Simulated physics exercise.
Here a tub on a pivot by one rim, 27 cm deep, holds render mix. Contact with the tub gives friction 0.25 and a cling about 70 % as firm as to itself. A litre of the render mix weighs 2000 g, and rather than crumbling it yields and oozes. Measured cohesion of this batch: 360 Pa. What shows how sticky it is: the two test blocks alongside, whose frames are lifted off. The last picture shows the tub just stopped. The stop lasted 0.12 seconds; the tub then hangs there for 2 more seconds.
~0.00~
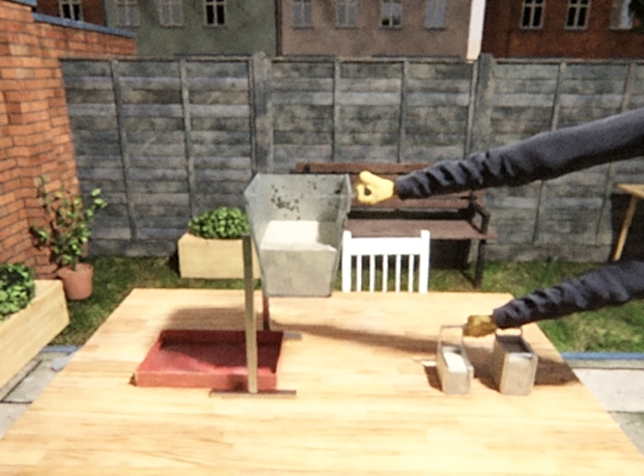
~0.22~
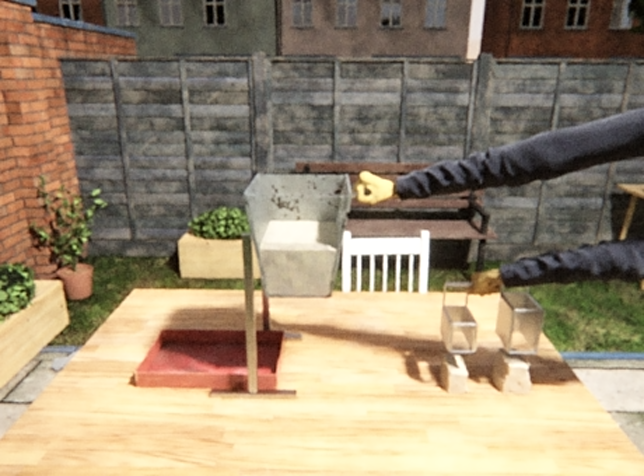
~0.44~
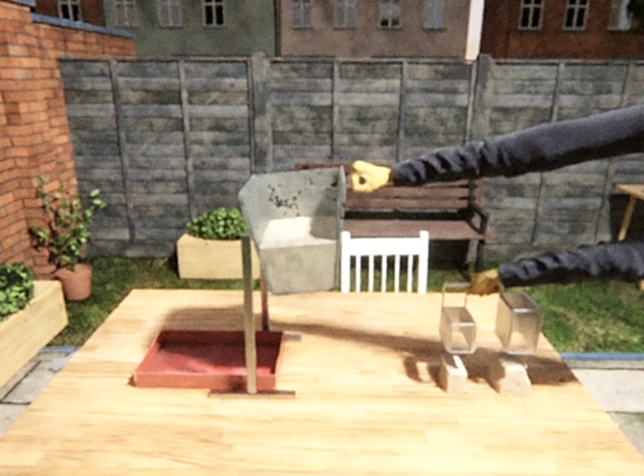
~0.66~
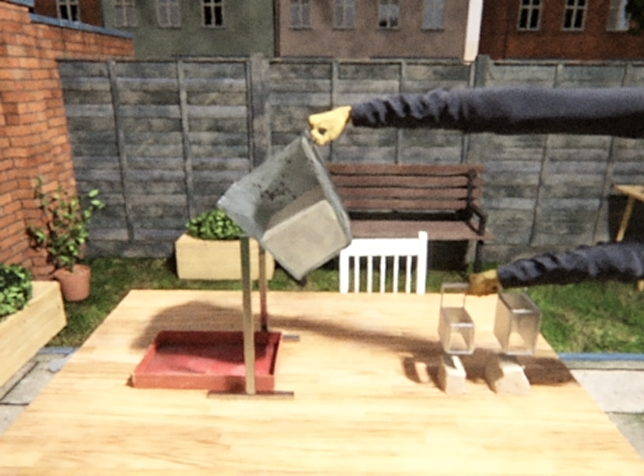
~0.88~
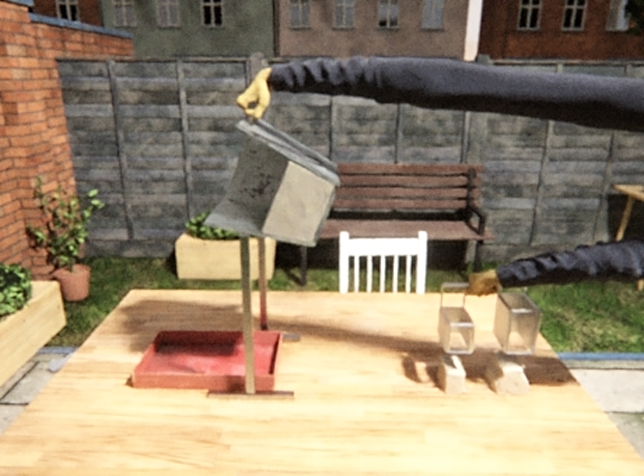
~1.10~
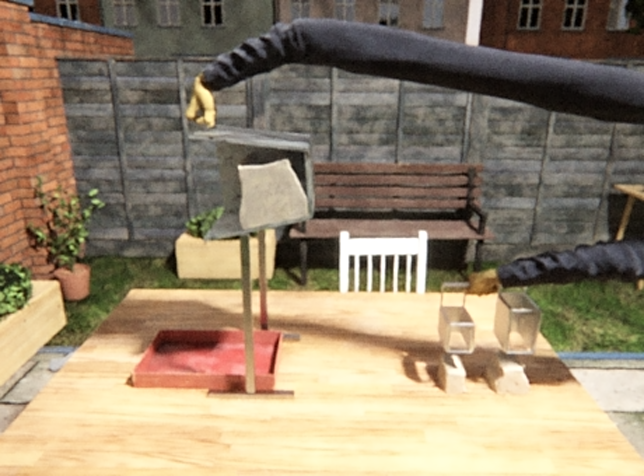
In a fenced backyard, one gloved hand lifts open cases off two small blocks, then another tilts a grey tub leftward above a red tray.
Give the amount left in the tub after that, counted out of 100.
63 %.
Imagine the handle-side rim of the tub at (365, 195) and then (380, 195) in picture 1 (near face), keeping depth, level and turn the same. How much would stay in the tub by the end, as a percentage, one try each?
Remaining, try 1: Approx. 50 %; try 2: Approx. 45 %.
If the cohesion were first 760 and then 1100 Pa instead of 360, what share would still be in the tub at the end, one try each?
Respectively, close to 100 % and close to 100 %.
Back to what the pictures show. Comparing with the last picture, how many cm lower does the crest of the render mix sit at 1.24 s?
About 5 cm.
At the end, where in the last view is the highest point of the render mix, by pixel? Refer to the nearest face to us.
I'd point to somewhere around (282, 199).
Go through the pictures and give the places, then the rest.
Handle-side rim at (348, 196), tilt 0 degrees; top of the render mix at (268, 249); blocks stand 7.0 cm, 11 cm (left to right), in the first frame.
Handle-side rim at (348, 196), tilt 0 degrees; top of the render mix at (268, 249); blocks stand 6.9 cm, 9.2 cm (left to right), in the second frame.
Handle-side rim at (342, 186), tilt 6 degrees; top of the render mix at (332, 242); blocks stand 6.9 cm, 8.5 cm (left to right), in the third frame.
Handle-side rim at (301, 145), tilt 36 degrees; top of the render mix at (324, 201); blocks stand 6.8 cm, 8.3 cm (left to right), in the fourth frame.
Handle-side rim at (236, 128), tilt 69 degrees; top of the render mix at (290, 163); blocks stand 6.8 cm, 8.3 cm (left to right), in the fifth frame.
Handle-side rim at (190, 139), tilt 94 degrees; top of the render mix at (287, 161); blocks stand 6.8 cm, 8.3 cm (left to right), in the sixth frame.
After 1.24 s, the tub is at 94 degrees and holds 100 %.
After 1.41 s, the tub is at 94 degrees and holds 76 %.
After 1.58 s, the tub is at 94 degrees and holds 66 %.
After 1.75 s, the tub is at 94 degrees and holds 63 %.
After 3.10 s, at the end, the tub is at 94 degrees and holds 63 %.
